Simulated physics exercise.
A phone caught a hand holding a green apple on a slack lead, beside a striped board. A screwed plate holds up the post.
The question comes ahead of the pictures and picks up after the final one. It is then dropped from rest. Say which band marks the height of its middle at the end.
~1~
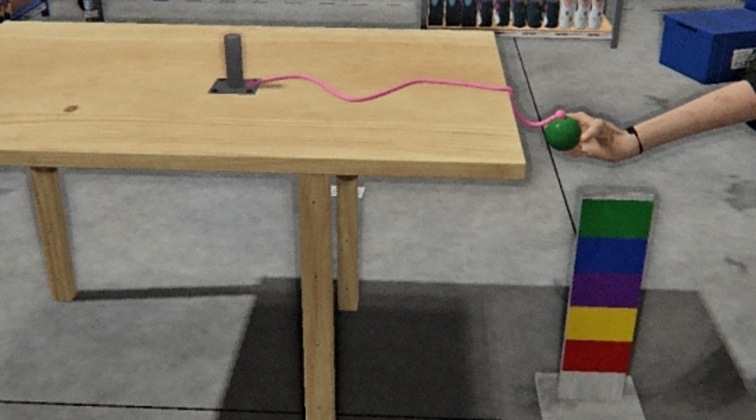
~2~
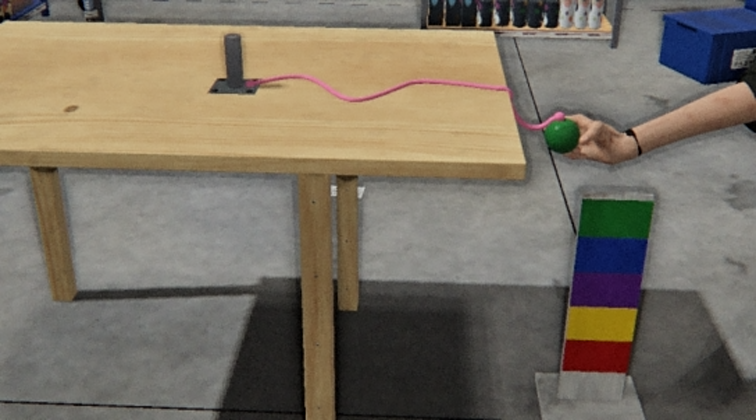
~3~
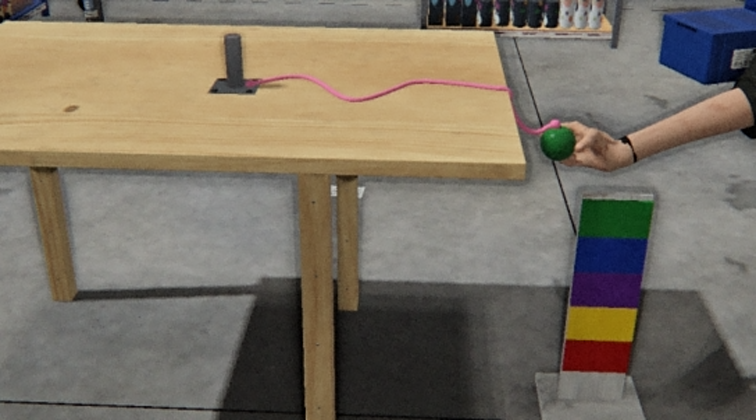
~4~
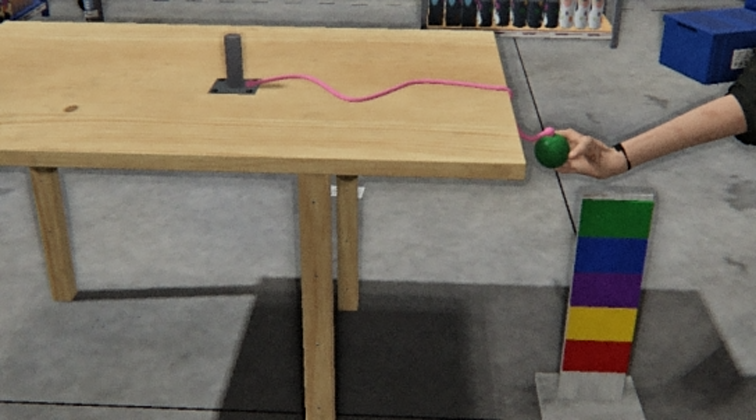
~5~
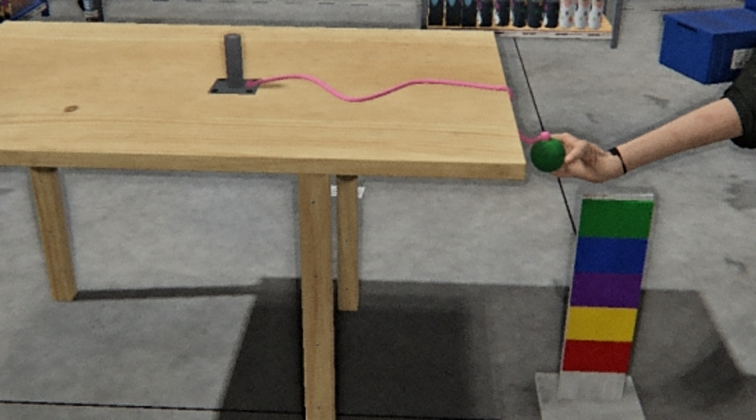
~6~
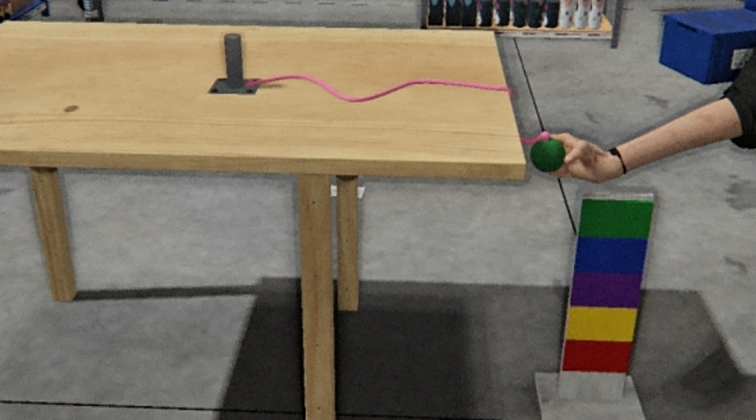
The blue band marks it.
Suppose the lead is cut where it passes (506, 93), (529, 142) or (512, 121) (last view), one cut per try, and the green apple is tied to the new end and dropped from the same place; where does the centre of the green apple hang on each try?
Taking them in turn, it's about (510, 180), then about (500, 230), and finally about (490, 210).
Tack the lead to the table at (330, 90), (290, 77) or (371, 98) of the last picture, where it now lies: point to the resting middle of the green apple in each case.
Respectively (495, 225), (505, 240) and (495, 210).
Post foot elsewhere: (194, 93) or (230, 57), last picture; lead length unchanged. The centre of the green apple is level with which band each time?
For the first it would be green, for the second green.
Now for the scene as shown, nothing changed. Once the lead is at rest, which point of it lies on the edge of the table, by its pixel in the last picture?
At (439, 82), roughly.
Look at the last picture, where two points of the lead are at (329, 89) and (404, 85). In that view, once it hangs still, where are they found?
(358, 89) and (471, 92), roughly.
Soon after, apple near (491, 242); level with blue.
After that, apple near (521, 248); level with blue.
In the end, apple near (506, 251); level with blue. The lead holds its middle at blue.
